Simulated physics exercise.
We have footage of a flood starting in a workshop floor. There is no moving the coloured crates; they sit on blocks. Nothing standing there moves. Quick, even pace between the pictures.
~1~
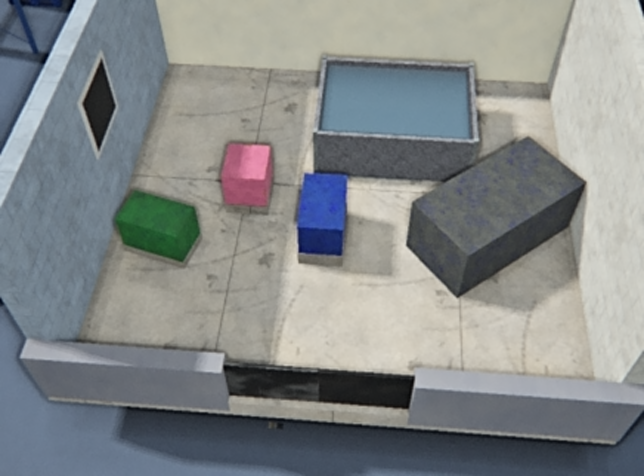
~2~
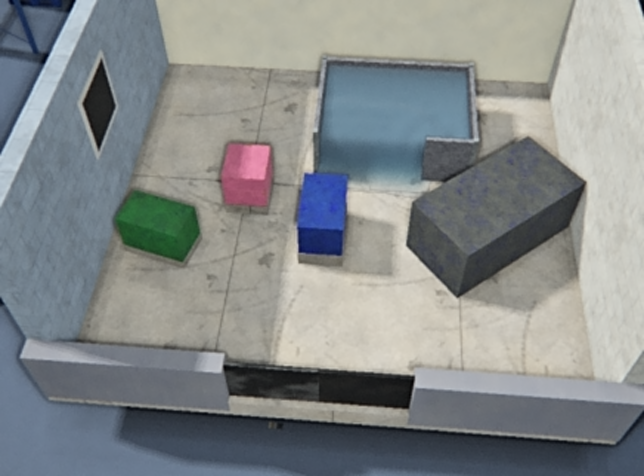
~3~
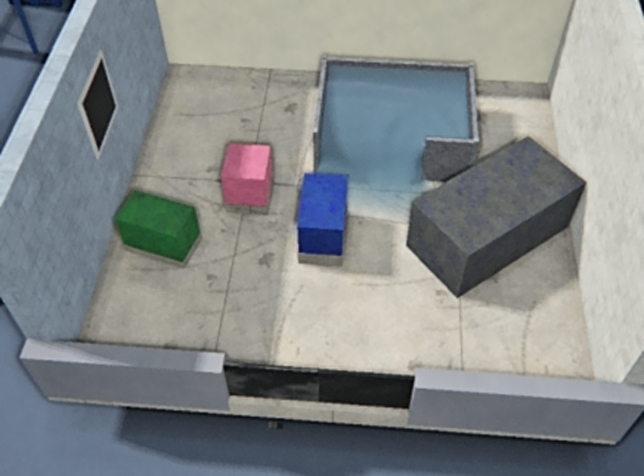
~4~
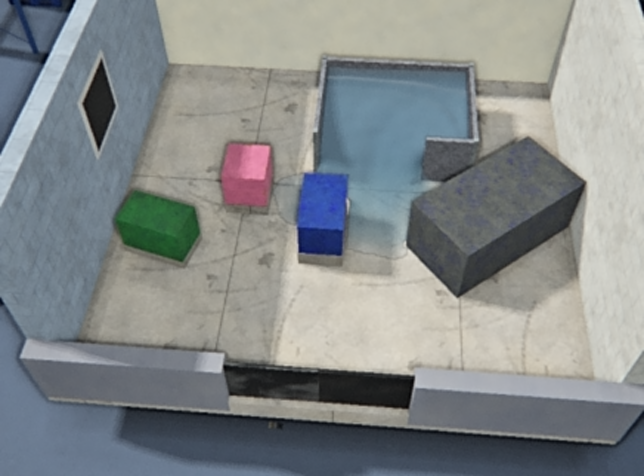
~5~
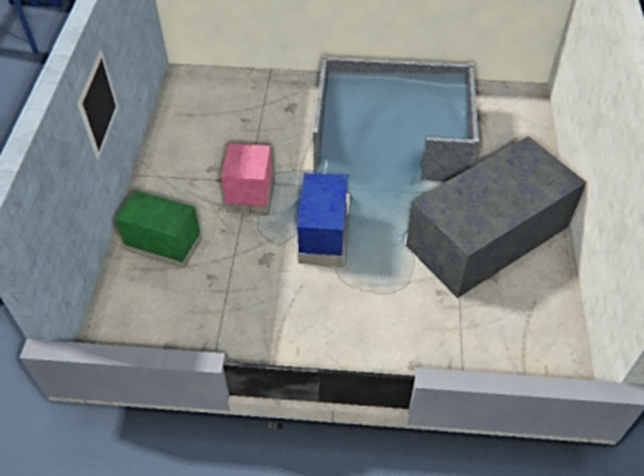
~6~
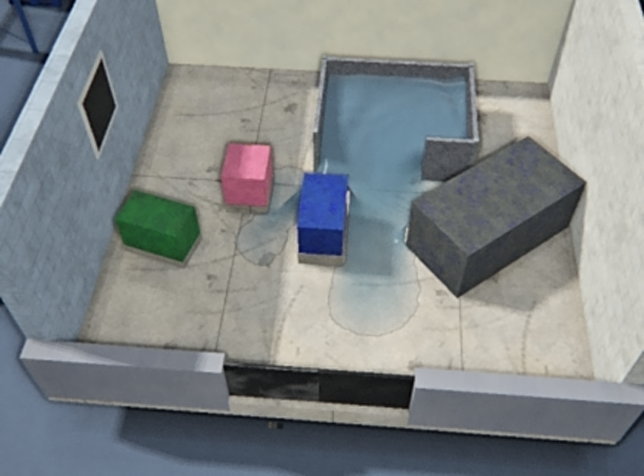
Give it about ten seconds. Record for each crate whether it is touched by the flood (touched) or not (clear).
Record: Pink crate touched, green crate touched, blue crate touched.
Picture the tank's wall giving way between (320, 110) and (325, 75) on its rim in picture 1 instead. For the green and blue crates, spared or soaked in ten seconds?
In my view the green crate gets reached, and the blue crate is never reached.
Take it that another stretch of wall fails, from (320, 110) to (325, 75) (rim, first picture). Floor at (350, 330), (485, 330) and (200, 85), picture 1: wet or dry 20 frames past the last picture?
Well, the first one's left untouched, the second's left untouched, and the third's sodden.
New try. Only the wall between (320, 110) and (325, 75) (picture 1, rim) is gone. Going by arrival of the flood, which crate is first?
It's the pink one.
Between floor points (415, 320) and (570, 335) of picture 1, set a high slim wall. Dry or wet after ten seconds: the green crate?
As for the green crate, it gets flooded.
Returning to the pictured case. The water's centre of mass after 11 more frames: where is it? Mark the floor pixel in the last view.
Around pixel (364, 216) of the last picture.
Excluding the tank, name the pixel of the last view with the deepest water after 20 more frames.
Near (68, 371).
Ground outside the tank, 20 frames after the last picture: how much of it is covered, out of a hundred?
About 80 per cent.
A moment on, water covers 35 % of the floor; the pink crate water round its plinth, the green crate water round its plinth, the blue crate water round its plinth.
Next, water covers 60 % of the floor; the pink crate water round its plinth, the green crate water round its plinth, the blue crate water round its plinth.
Then, water covers 80 % of the floor; the pink crate water round its plinth, the green crate water round its plinth, the blue crate water round its plinth.
Later, water covers 95 % of the floor; the pink crate water round its plinth, the green crate water round its plinth, the blue crate water round its plinth.
In the end, water covers 100 % of the floor; the pink crate was topped, the green crate was topped, the blue crate was topped.
